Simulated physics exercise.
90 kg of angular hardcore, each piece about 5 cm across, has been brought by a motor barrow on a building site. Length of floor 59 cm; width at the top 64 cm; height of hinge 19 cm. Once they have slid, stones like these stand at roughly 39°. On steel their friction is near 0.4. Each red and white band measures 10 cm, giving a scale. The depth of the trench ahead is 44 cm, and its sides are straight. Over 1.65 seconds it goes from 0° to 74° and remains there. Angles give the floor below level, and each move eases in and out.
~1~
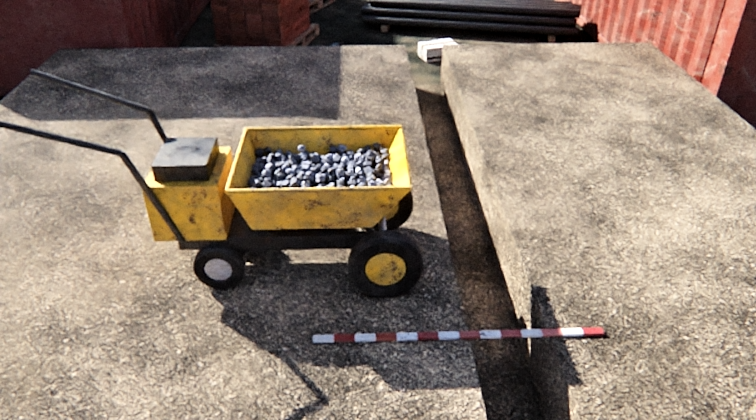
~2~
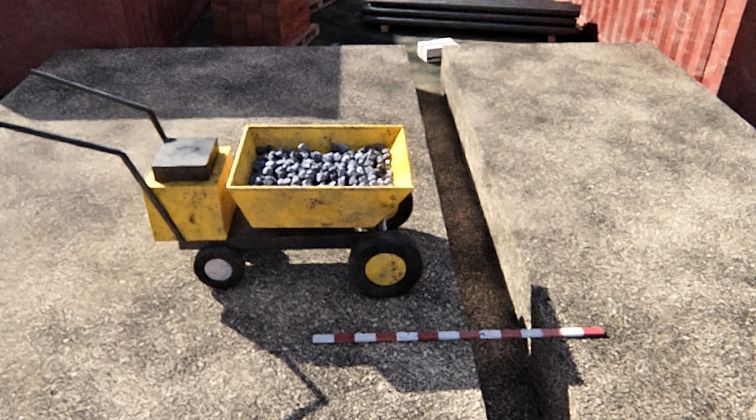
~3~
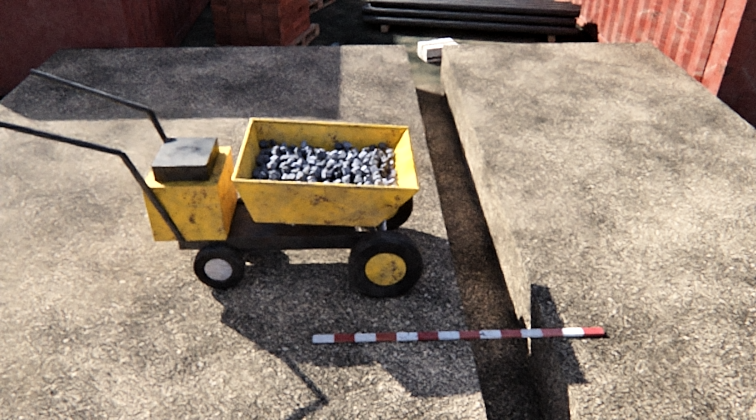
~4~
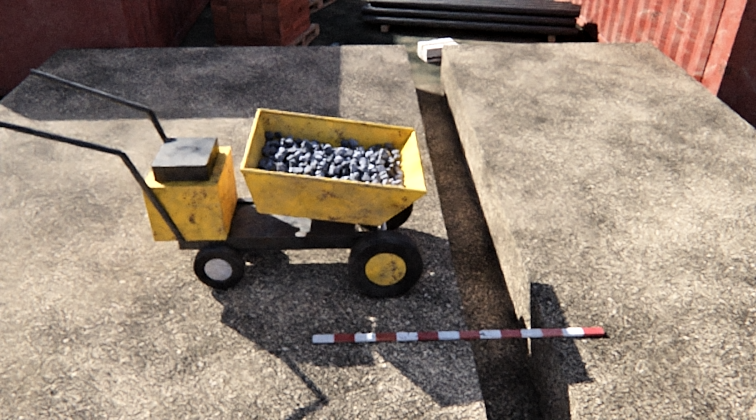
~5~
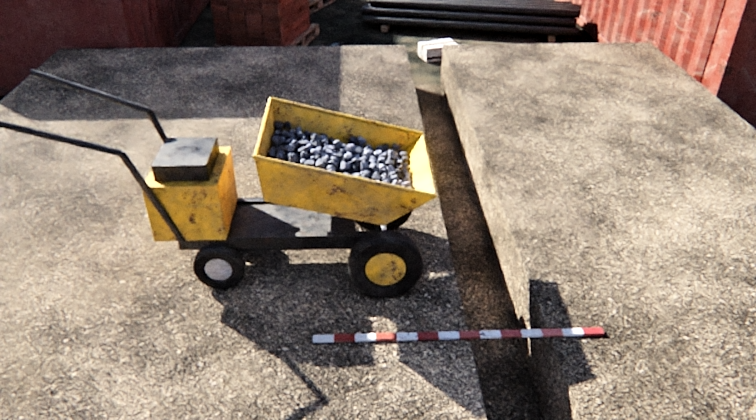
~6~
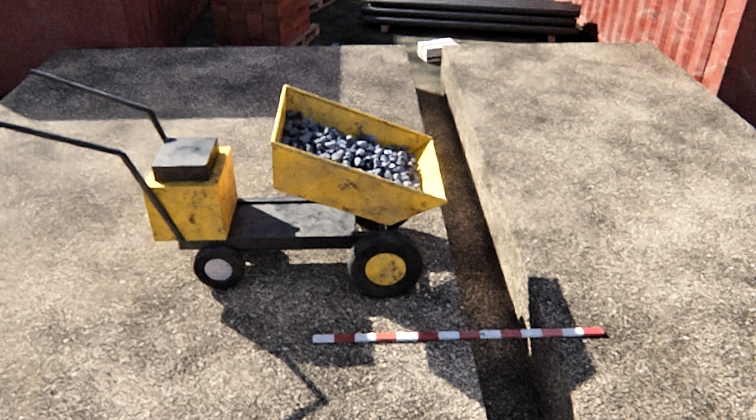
On a building site, a yellow motor barrow steadily tilts its stone-filled skip to the right.
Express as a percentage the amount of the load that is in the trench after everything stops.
The amount is close to 90 per cent of the load.
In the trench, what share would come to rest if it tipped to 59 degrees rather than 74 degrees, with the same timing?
It would be near 15 per cent.
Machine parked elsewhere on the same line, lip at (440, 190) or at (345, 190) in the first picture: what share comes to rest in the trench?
About 60 and 45 per cent.
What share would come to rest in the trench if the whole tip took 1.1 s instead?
Then roughly 85 percent.
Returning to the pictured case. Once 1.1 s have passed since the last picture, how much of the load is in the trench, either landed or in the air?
About 30%.
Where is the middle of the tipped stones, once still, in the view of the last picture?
Centre estimate: Around (487, 306).
Then, 0.6 s after the last picture the floor is at 63°, 100 % in the skip; the foremost stones are at (468, 217).
Then, 1.1 s after the last picture the floor is at 74°, 69 % in the skip, 30 % in the trench, 1 % past the trench; the foremost stones are at (527, 255).
Then, 1.5 s after the last picture the floor is at 74°, 40 % in the skip, 57 % in the trench, 3 % past the trench; the foremost stones are at (559, 256).
Then, 3.5 s after the last picture the floor is at 74°, 7 % in the skip, 90 % in the trench, 3 % past the trench; the foremost stones are at (570, 263).
